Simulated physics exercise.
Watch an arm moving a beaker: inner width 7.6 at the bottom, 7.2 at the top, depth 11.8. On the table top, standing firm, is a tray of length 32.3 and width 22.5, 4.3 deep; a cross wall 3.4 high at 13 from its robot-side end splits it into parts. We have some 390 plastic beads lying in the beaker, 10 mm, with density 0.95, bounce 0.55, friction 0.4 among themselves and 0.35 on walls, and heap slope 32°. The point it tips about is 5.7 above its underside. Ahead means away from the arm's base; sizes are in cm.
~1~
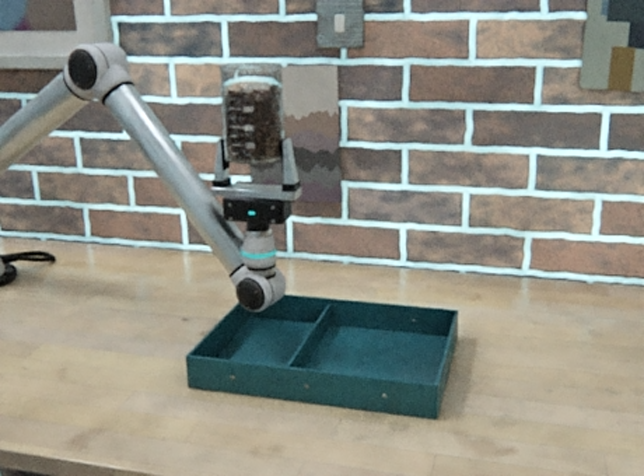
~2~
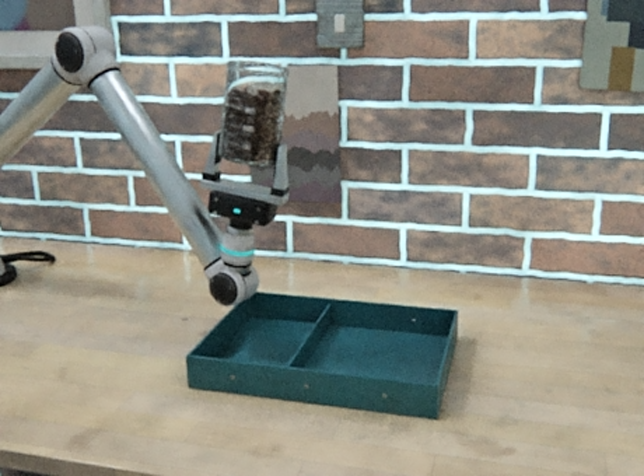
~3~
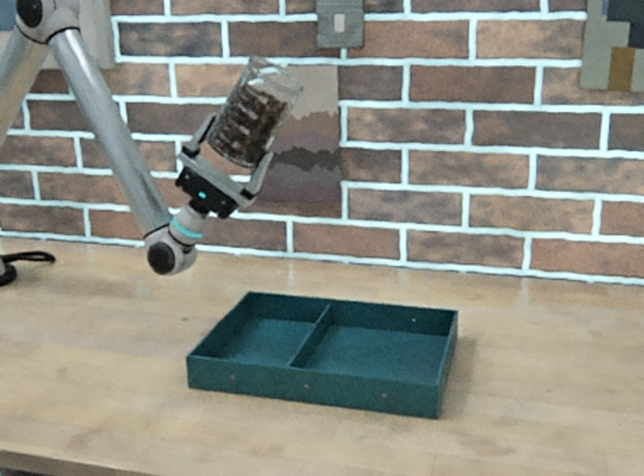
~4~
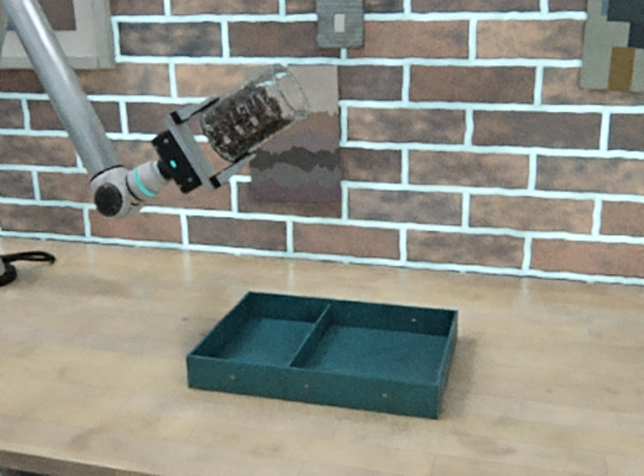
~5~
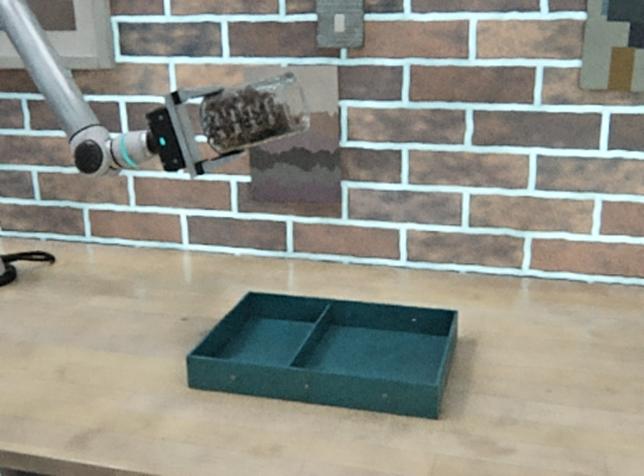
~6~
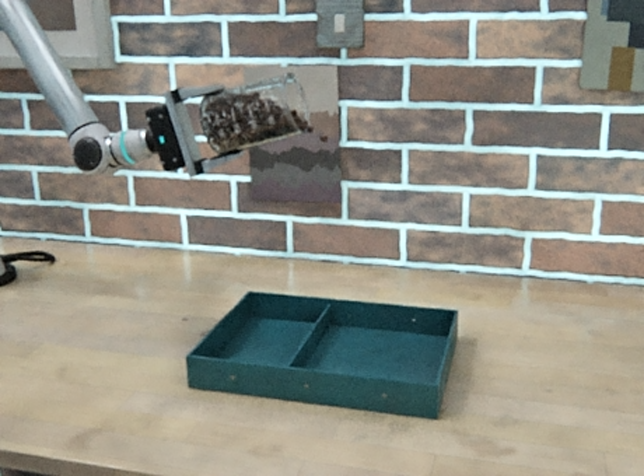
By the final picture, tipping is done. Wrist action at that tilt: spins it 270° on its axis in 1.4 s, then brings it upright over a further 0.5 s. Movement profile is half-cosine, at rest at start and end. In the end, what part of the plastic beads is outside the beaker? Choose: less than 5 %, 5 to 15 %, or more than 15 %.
5 to 15 %.
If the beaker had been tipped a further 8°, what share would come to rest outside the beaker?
It would come to roughly 25 percent.
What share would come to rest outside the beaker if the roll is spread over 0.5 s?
Estimated share: Close to 5 %.
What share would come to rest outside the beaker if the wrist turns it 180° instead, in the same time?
Roughly 5 %.
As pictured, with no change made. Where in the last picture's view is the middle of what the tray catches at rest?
It's centred about (366, 363).
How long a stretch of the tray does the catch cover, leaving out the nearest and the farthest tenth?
It spans something like 12 centimetres, give or take.
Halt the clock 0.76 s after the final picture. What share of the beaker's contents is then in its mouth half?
Close to 35 per cent lies in the mouth half.
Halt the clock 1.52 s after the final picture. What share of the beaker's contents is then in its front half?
Roughly 40 per cent.
Then, 0.76 s after the last picture, tipped 75°, highest piece 38 above the table; 368 in the beaker, 5 in the far-side part, 14 in flight or on a rim.
Then, 1.52 s after the last picture, tipped 65°, highest piece 37 above the table; 355 in the beaker, 28 in the far-side part, 1 on the table or floor, 3 in flight or on a rim.
Then, 2.10 s after the last picture, upright, highest piece 38 above the table; 353 in the beaker, 32 in the far-side part, 1 on the table or floor, 1 in flight or on a rim.
Then, 2.80 s after the last picture, upright, highest piece 38 above the table; 353 in the beaker, 33 in the far-side part, 1 on the table or floor.
Final count, 353 in the beaker, 33 in the far-side part, 1 on the table or floor. That is 9 % outside the beaker.
